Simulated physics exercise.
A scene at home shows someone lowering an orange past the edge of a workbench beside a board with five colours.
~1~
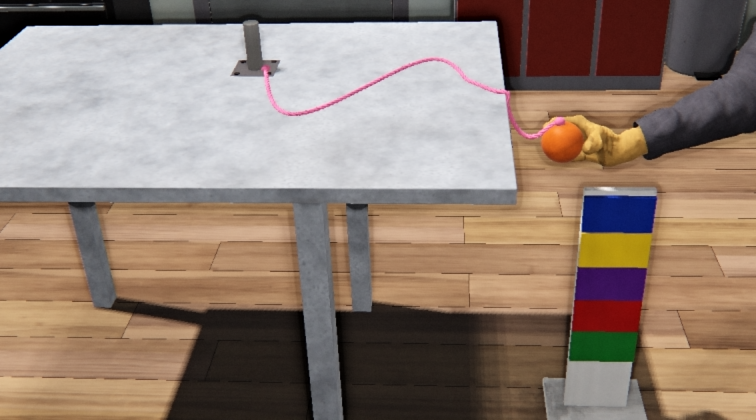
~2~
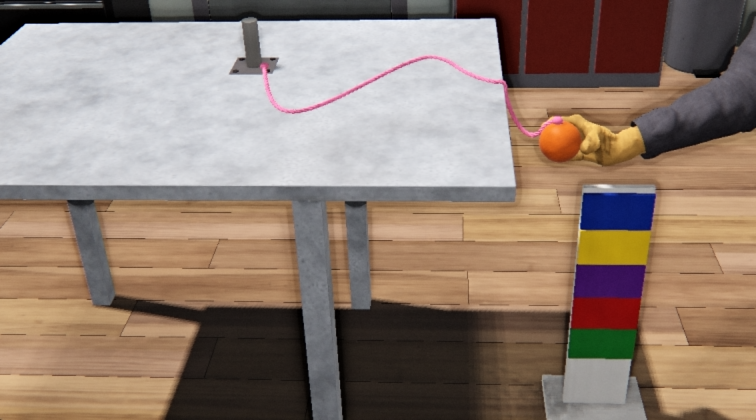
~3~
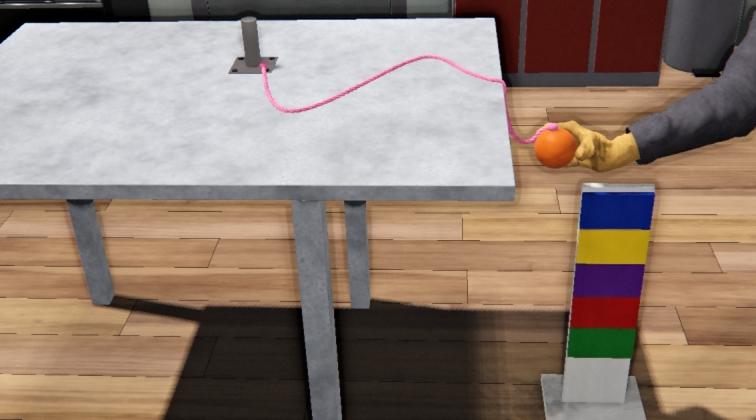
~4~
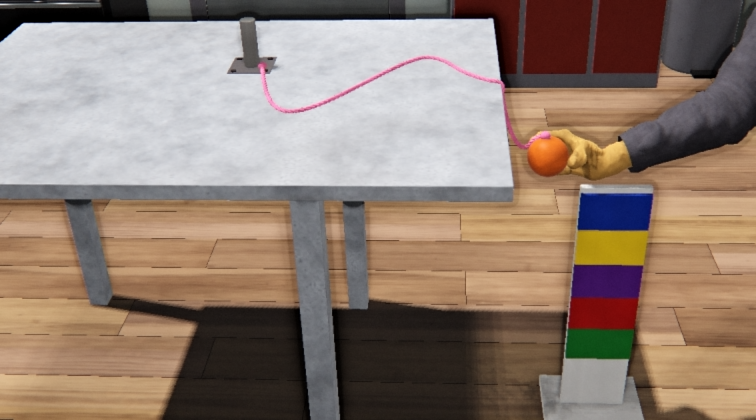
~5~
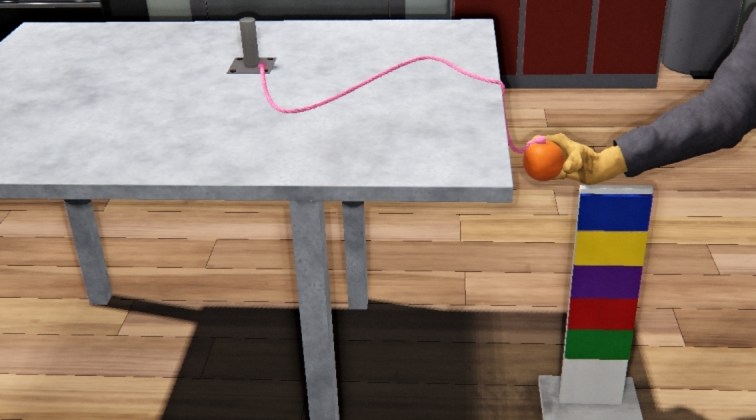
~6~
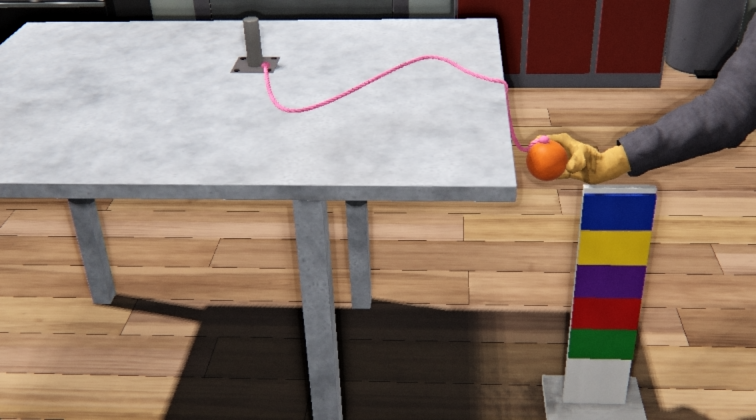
To begin with, a gloved hand holds an orange ball beyond a gray table's right edge, with a pink cord running from it to a small metal post and a color-banded stand below. The hand then lowers the ball slightly and shifts it a little left, while the cord barely moves.
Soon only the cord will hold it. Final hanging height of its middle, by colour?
Green band.
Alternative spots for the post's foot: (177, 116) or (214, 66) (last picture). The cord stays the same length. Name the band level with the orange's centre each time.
In turn, red and then red.
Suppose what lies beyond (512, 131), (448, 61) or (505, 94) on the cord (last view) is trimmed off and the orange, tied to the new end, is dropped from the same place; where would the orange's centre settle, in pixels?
The pixels are (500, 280), (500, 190) and (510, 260), in the order of the tries.
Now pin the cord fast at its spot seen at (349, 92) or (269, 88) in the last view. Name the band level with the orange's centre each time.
Each in turn comes out as purple, red.
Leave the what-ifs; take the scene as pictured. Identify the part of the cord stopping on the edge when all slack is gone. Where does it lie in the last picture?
That spot is roughly at (388, 72).
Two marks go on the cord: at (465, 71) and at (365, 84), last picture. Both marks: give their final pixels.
Final positions are (501, 198) and (468, 88), in that order.
Early on, orange near (470, 318); level with green.
Midway, orange near (512, 332); level with green.
Finally, orange near (488, 333); level with green. Its middle rests at the green band.
